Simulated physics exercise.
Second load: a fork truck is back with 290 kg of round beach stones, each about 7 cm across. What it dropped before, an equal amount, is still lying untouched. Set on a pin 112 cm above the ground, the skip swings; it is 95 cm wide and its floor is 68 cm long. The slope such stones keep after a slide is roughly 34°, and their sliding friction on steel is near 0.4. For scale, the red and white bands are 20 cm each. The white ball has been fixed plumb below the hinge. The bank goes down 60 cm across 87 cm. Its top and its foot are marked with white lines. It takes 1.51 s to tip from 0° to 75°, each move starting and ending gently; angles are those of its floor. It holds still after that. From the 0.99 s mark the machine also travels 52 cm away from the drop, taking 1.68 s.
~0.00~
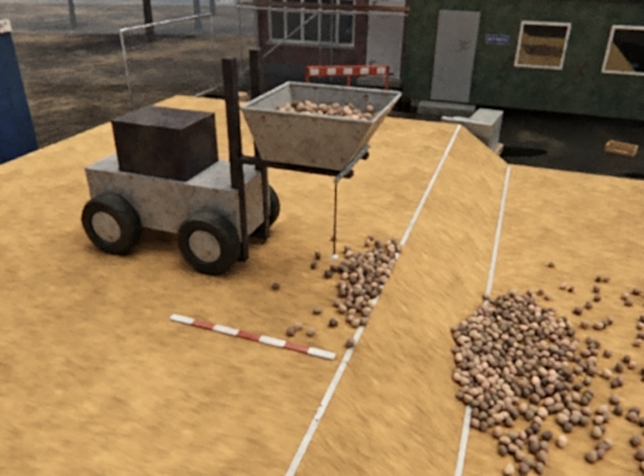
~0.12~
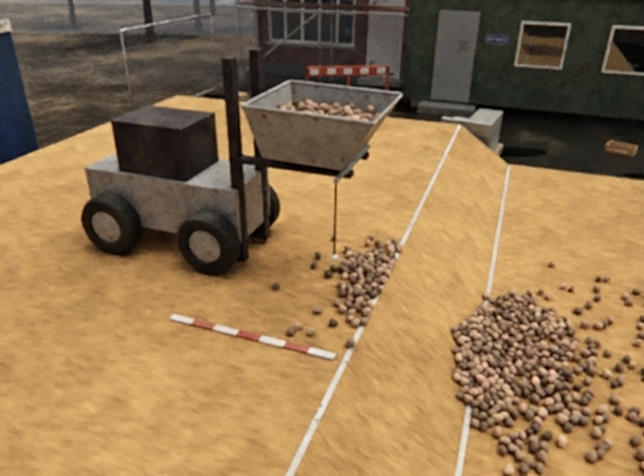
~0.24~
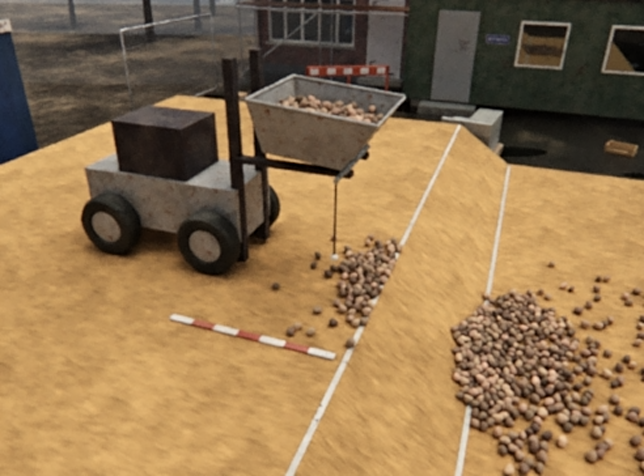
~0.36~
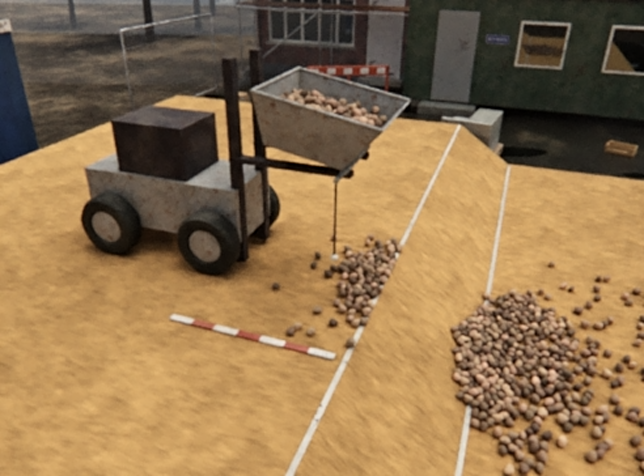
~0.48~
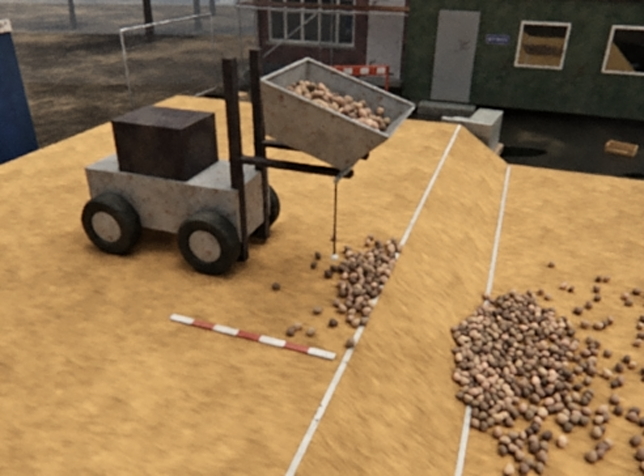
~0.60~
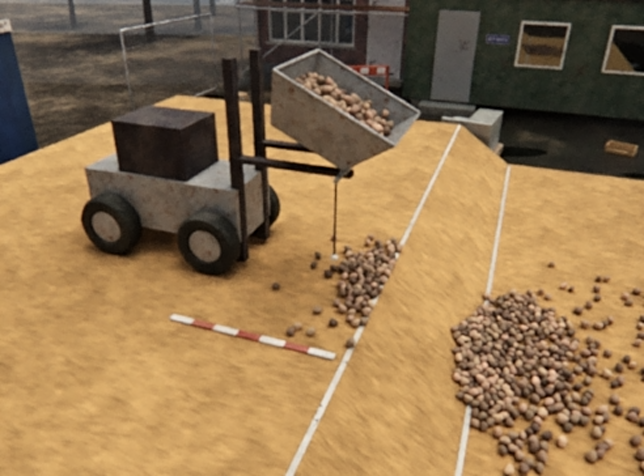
The clip shows a small fork truck holding a raised grey skip of round stones, which gradually tilts down toward the right as the stones inside shift slightly, while the truck and the stones scattered on the sandy ground stay still.
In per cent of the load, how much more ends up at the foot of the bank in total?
Some 54 per cent more.
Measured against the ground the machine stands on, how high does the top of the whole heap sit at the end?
12 cm above.
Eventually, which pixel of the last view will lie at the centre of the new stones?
In the last view, somewhere near (477, 340).
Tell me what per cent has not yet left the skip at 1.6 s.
Roughly 55 per cent is still inside.
After 1.1 s the floor is at 63°; in per cent of one load, 100 in the skip, 25 on the top or the slope, 73 at the foot of the bank; the foremost stones are past the picture's edge.
After 1.6 s the floor is at 75°; in per cent of one load, 55 in the skip, 70 on the top or the slope, 74 at the foot of the bank; the foremost stones are past the picture's edge.
After 3.1 s the floor is at 75°; in per cent of one load, 0 in the skip, 74 on the top or the slope, 124 at the foot of the bank; the foremost stones are past the picture's edge.
After 5.6 s the floor is at 75°; in per cent of one load, 0 in the skip, 72 on the top or the slope, 127 at the foot of the bank; the foremost stones are past the picture's edge. Net gain at the foot of the bank, 54.
